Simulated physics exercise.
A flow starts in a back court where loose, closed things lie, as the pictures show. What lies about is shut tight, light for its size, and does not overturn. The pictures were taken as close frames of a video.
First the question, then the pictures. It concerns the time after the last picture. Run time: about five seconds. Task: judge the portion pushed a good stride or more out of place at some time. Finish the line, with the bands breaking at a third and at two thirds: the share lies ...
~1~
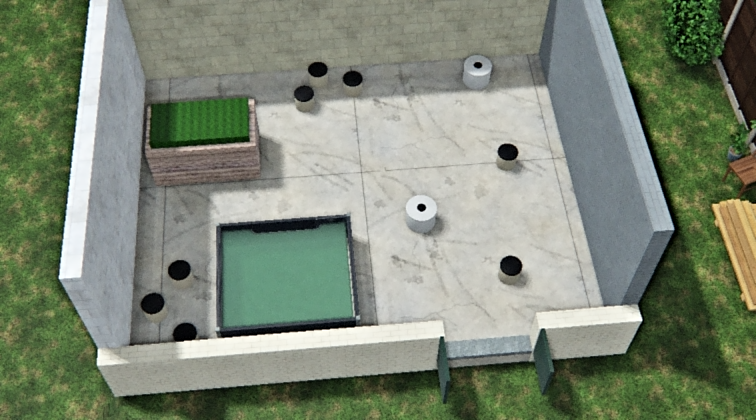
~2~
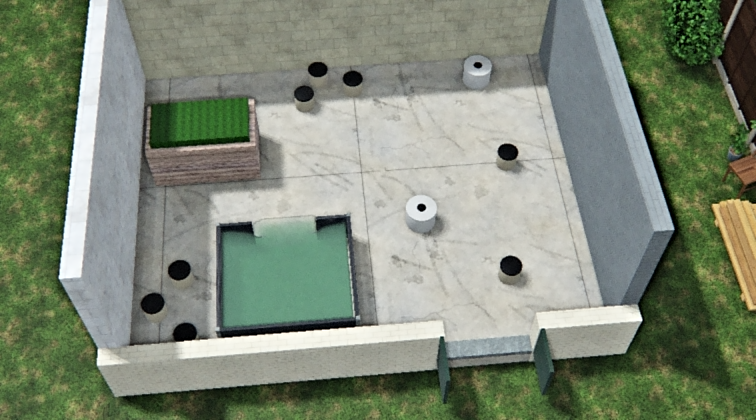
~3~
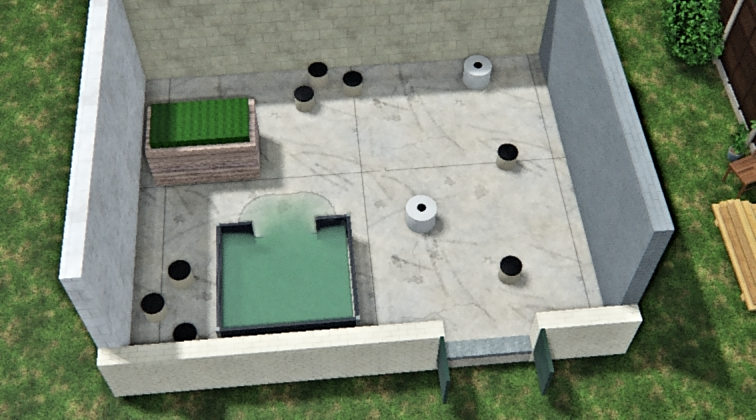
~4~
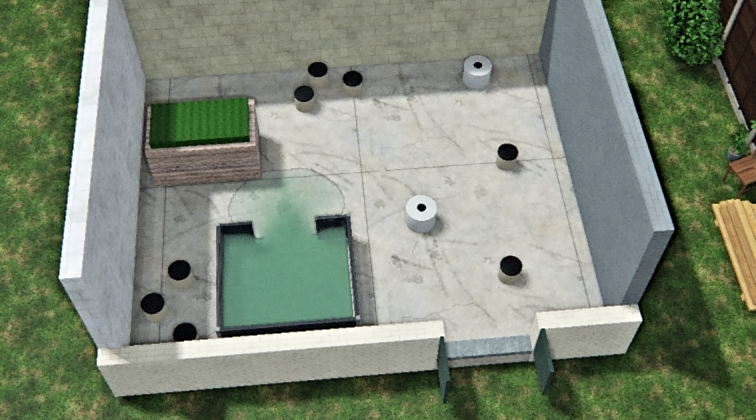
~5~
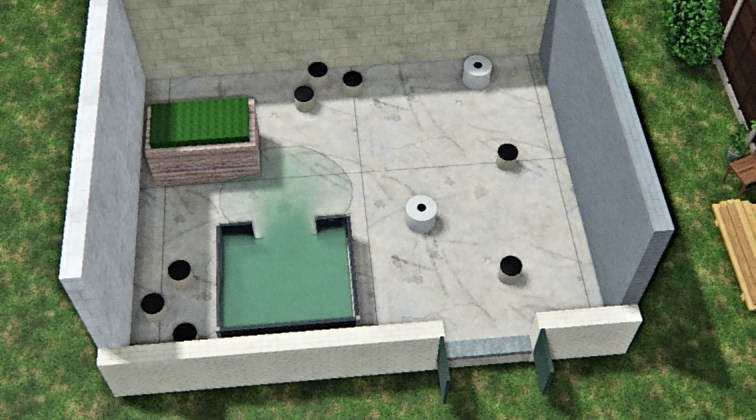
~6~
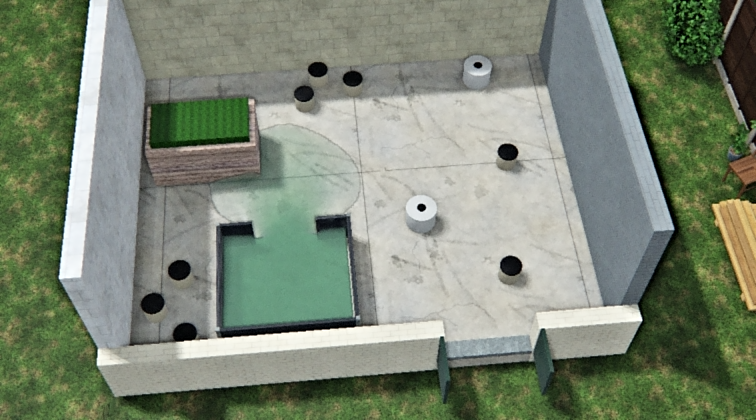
The share lies between a third and two thirds.
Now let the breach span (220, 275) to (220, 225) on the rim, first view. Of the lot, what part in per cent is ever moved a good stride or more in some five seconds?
30 percent, give or take.
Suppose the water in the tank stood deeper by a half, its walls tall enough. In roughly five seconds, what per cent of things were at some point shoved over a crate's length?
Close to 50 % of the lot.
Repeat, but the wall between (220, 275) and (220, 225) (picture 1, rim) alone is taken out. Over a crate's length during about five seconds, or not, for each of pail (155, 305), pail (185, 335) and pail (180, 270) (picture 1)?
First beyond that mark, then beyond that mark, then beyond that mark.
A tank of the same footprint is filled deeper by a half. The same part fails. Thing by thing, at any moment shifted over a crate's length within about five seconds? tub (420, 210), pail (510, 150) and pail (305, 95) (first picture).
In the order you named them: Stayed within the threshold, stayed within the threshold, went past the threshold.
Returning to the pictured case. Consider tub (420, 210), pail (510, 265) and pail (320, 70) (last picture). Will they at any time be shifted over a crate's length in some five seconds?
In that order: Never so far, short of that, pushed that far.
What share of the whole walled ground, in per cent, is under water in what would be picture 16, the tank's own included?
Roughly 45 in a hundred.
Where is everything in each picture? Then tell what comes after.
A tub at (478, 65) rests on the ground; a pail at (353, 78), on the bottom; 0 of 10 have shifted, in the first frame.
A tub at (478, 65), on the bottom; a pail at (353, 78), on the bottom; 0 of 10 have shifted, in the second frame.
A tub at (478, 65) rests on the ground; a pail at (353, 78) rests on the ground; 0 of 10 have shifted, in the third frame.
A tub at (478, 65) rests on the ground; a pail at (353, 78) rests on the ground; 0 of 10 have shifted, in the fourth frame.
A tub at (478, 65), on the bottom; a pail at (353, 78) rests on the ground; 0 of 10 have shifted, in the fifth frame.
A tub at (478, 65), on the bottom; a pail at (353, 78), on the bottom; 0 of 10 have shifted, in the sixth frame.
A moment on, 0 of 10 are well off their spots; 0 afloat.
Next, 1 of 10 are well off their spots; 2 afloat.
Later, 3 of 10 are well off their spots; 1 afloat.
In the end, 4 of 10 are well off their spots, and 4 have been at some point; 1 afloat.
